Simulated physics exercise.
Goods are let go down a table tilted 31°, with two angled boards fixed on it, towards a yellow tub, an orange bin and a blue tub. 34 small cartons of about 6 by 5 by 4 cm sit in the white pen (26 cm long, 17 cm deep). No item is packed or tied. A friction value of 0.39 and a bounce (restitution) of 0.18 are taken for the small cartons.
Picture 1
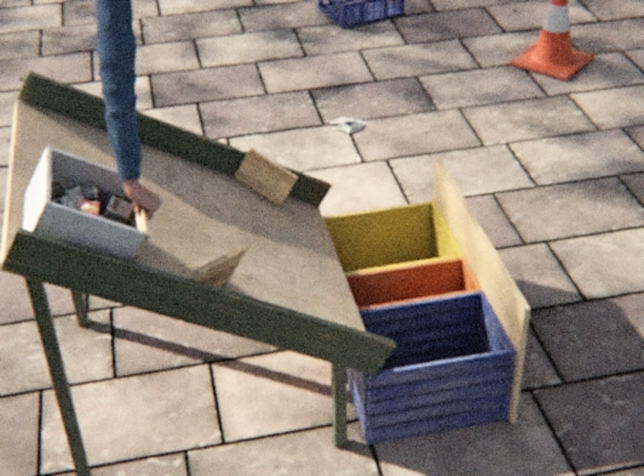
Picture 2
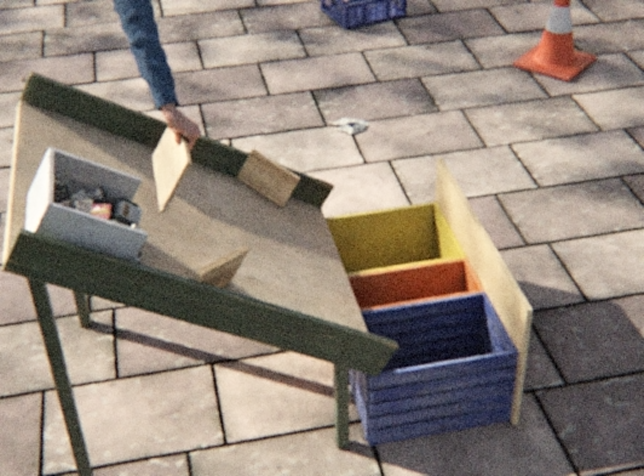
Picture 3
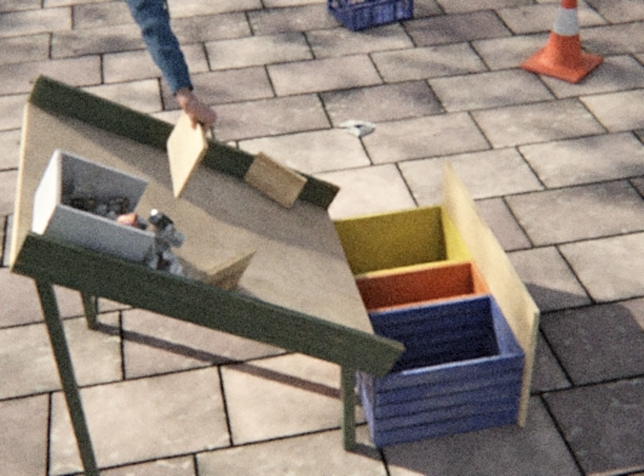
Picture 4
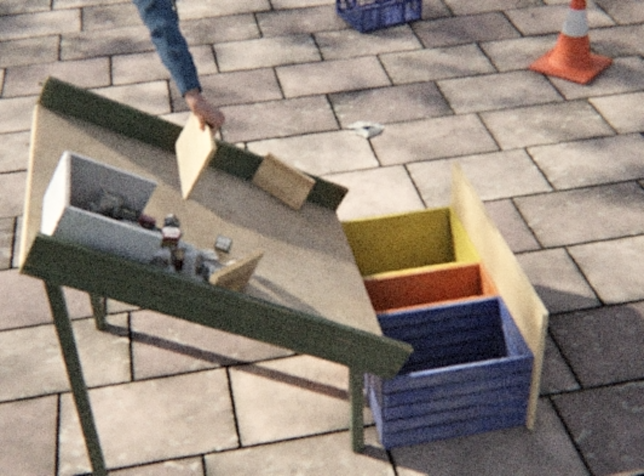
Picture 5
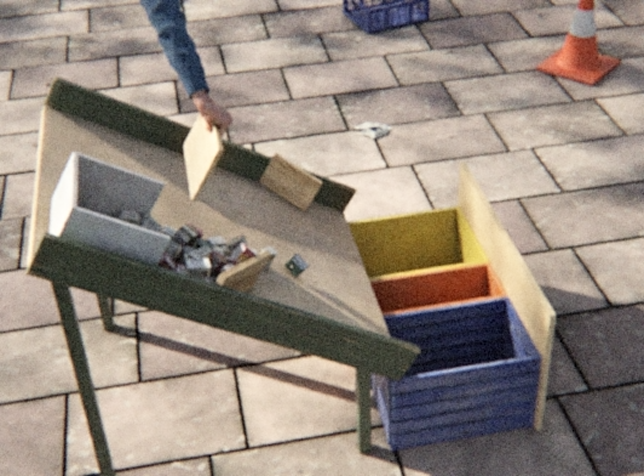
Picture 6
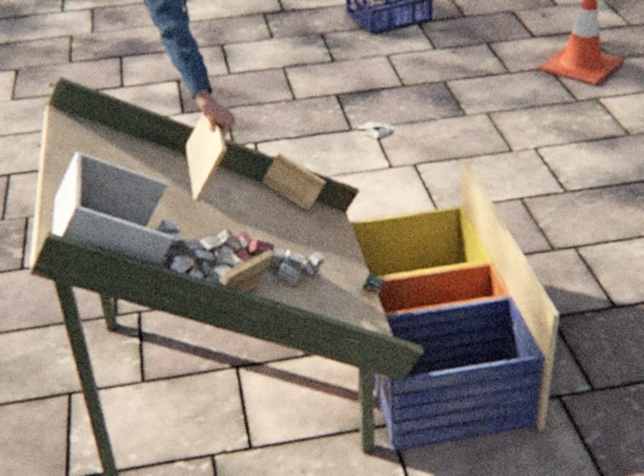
The video shows a hand lifting a wooden panel away from a white pen on a tilted table beside yellow, orange and blue containers, then small items sliding out to the right, bunching around a wooden block as some move farther down.
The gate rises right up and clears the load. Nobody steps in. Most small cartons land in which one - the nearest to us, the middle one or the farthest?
Middle.
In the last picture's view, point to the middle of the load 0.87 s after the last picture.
Look near pixel (435, 313).
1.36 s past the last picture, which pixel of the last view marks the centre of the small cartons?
Somewhere around (450, 349) in pixels.
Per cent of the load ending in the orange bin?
Somewhere close to 55 per cent, I reckon.
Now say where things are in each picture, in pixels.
In the first picture (each is followed by its nearest rim corner in this view; the camera pans a little), white pen, (51, 203); yellow tub, (335, 275); none out.
White pen, (53, 204), in the second picture.
White pen, (60, 206); 11 out, in the third picture.
White pen, (69, 207); 22 out, the lowest carton at (234, 266), in the fourth picture.
White pen, (77, 208); 29 out, the lowest carton at (297, 266), in the fifth picture.
White pen, (80, 208); yellow tub, (363, 280); 34 out, the lowest carton at (373, 285), in the sixth picture.
Then, 0.22 s after the last picture, 2 in the orange bin, 31 on the slope and 1 in the air.
Then, 0.49 s after the last picture, 8 in the orange bin, 24 on the slope and 2 in the air.
Then, 0.87 s after the last picture, 1 in the yellow tub, 17 in the orange bin, 1 in the blue tub, 14 on the slope and 1 in the air.
Final count (1.36 s after the last picture), 1 in the yellow tub, 18 in the orange bin, 4 in the blue tub and 11 on the slope.
